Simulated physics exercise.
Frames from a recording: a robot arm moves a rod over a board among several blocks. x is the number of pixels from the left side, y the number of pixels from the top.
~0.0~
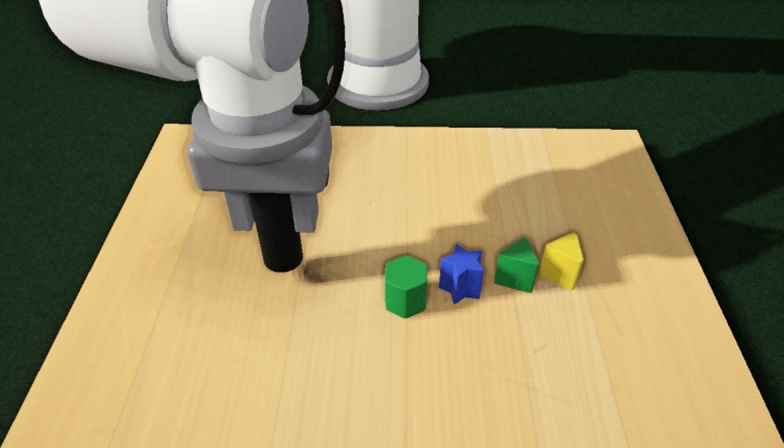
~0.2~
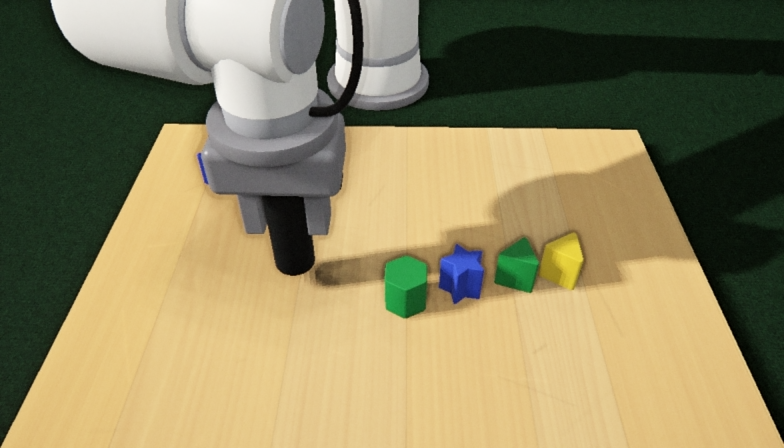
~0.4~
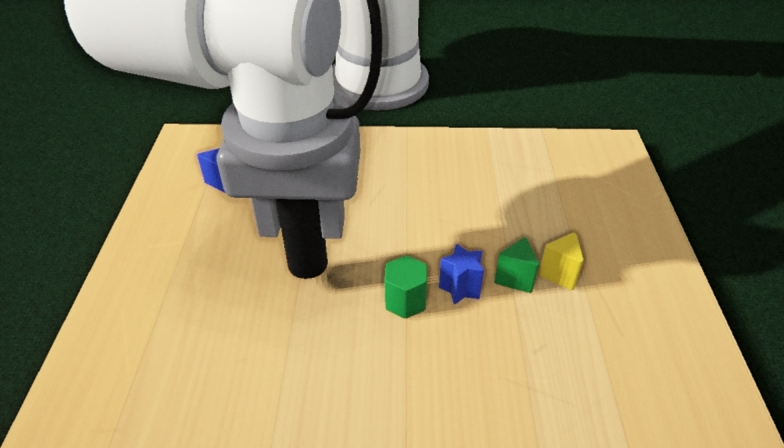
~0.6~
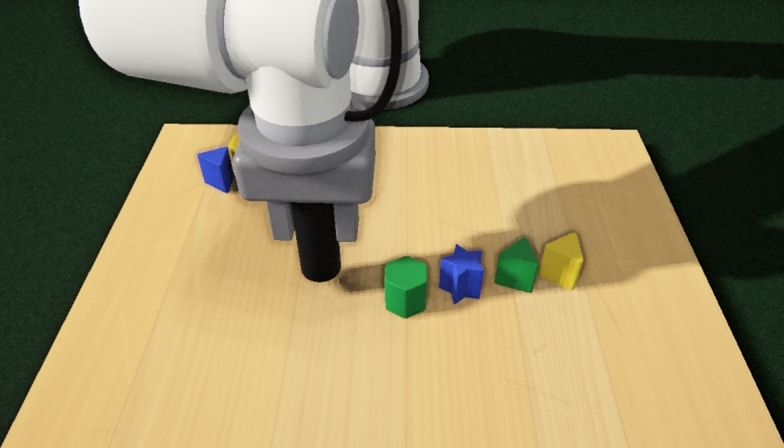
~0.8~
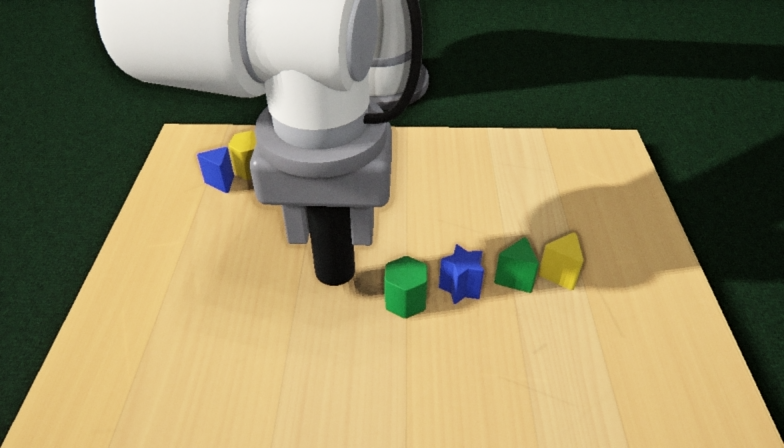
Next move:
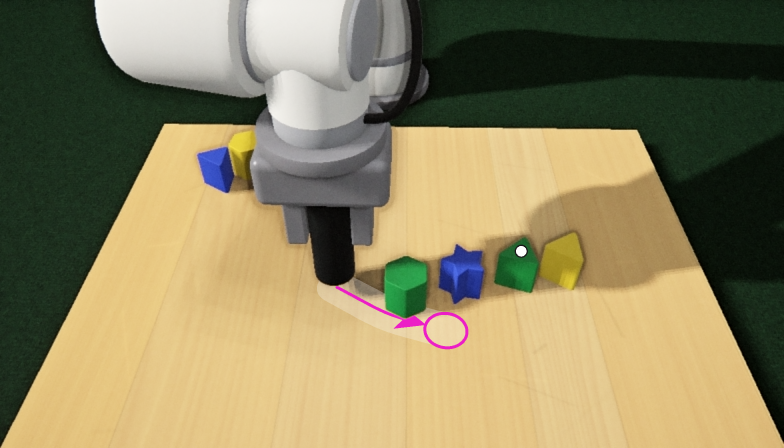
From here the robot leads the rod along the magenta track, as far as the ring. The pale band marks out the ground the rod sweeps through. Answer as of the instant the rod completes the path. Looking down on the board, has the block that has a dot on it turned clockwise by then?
Final answer: Yes.
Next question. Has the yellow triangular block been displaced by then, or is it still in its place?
At the end of the path, it will still be in place.
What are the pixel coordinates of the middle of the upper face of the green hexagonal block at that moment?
When the path ends, it will be at (479, 277).
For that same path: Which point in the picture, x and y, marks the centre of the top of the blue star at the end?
It comes to (485, 249).
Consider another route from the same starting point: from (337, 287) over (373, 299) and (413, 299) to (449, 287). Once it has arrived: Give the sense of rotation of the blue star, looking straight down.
Direction: Anticlockwise.
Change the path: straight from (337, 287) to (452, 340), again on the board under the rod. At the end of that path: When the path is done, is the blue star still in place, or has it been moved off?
The blue star moves.
The line goes from (337, 287) through (387, 313) to (446, 330); the dot is on the green triangular block.
The first path, step by step. One third of the way, rod (369, 289); green hexagonal block (410, 272).
Two thirds of the way, rod (407, 304); green hexagonal block (446, 276), turned 40° anticlockwise; blue star (473, 256).
At the end, rod (448, 314); green hexagonal block (479, 277), turned 75° anticlockwise; blue star (485, 249), turned 40° anticlockwise; green triangular block (525, 248), turned 25° clockwise; yellow triangular block unmoved.
